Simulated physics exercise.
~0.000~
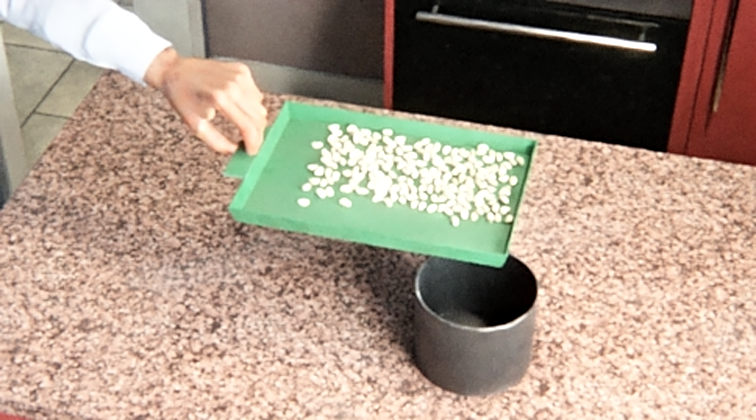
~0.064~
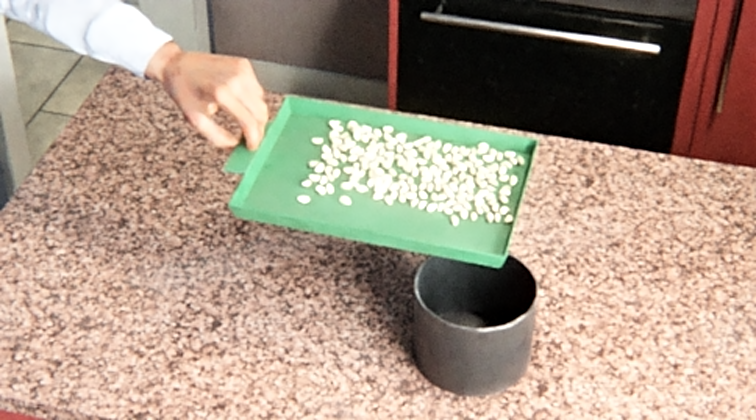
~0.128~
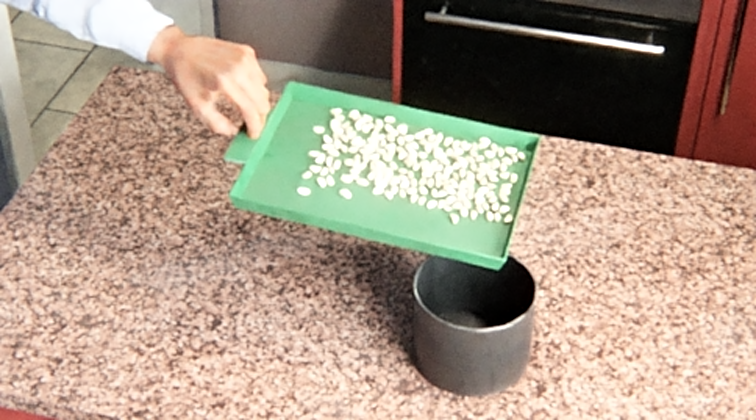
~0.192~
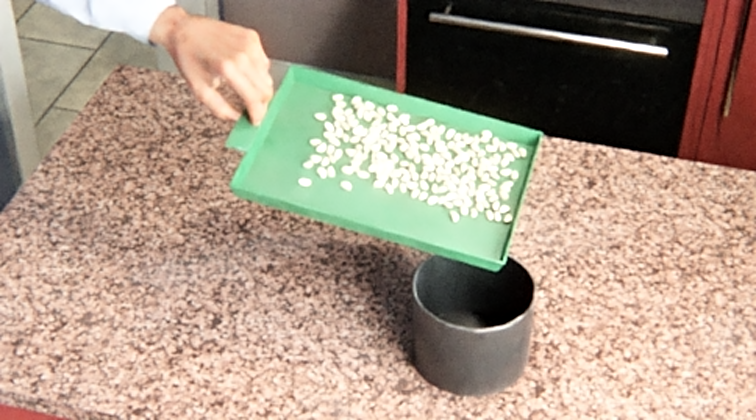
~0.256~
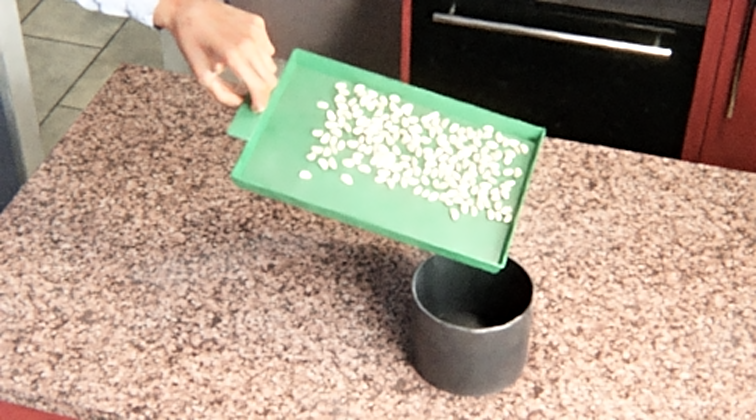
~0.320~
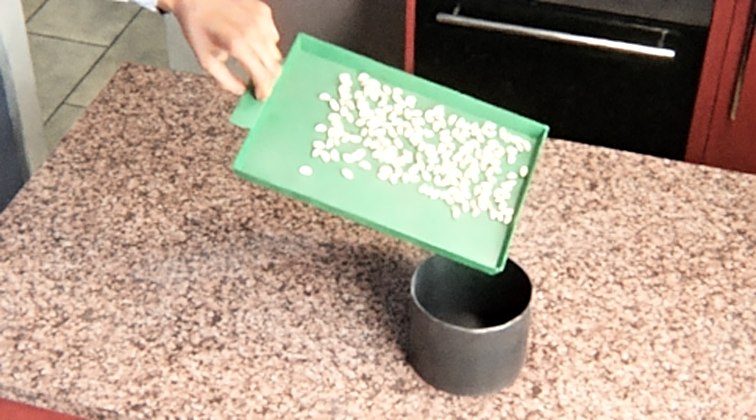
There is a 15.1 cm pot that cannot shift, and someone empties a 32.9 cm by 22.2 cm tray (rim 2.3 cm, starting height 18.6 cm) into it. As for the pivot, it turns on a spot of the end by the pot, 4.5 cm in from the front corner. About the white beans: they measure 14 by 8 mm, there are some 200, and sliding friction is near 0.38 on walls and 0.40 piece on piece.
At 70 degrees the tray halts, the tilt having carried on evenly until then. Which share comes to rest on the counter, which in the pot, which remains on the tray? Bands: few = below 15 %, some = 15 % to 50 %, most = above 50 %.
Counter: Some, pot: Some, tray: Some.
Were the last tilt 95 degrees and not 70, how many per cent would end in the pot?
In that case some 65 per cent.
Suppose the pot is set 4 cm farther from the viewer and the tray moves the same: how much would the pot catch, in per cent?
My estimate: Some 0 per cent.
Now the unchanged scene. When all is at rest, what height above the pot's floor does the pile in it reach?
Roughly 1.0 centimetres.
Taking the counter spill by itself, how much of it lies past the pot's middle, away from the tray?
About 90 per cent.
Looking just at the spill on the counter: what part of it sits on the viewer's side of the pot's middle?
Near 90 in a hundred.
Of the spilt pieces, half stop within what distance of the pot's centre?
About 20 cm from the centre.
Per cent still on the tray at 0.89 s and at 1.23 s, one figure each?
Around 85 first, about 45 after.
After 0.66 s, tilt 44 degrees; the tray holds 100 %, the pot 0 %.
After 0.89 s, tilt 61 degrees; the tray holds 85 %, the pot 0 %.
Then, at 1.23 s, tilt 70 degrees; the tray holds 45 %, the pot 20 %.
At rest (2.8 s), counter 30 %, pot 40 %, tray 30 %.
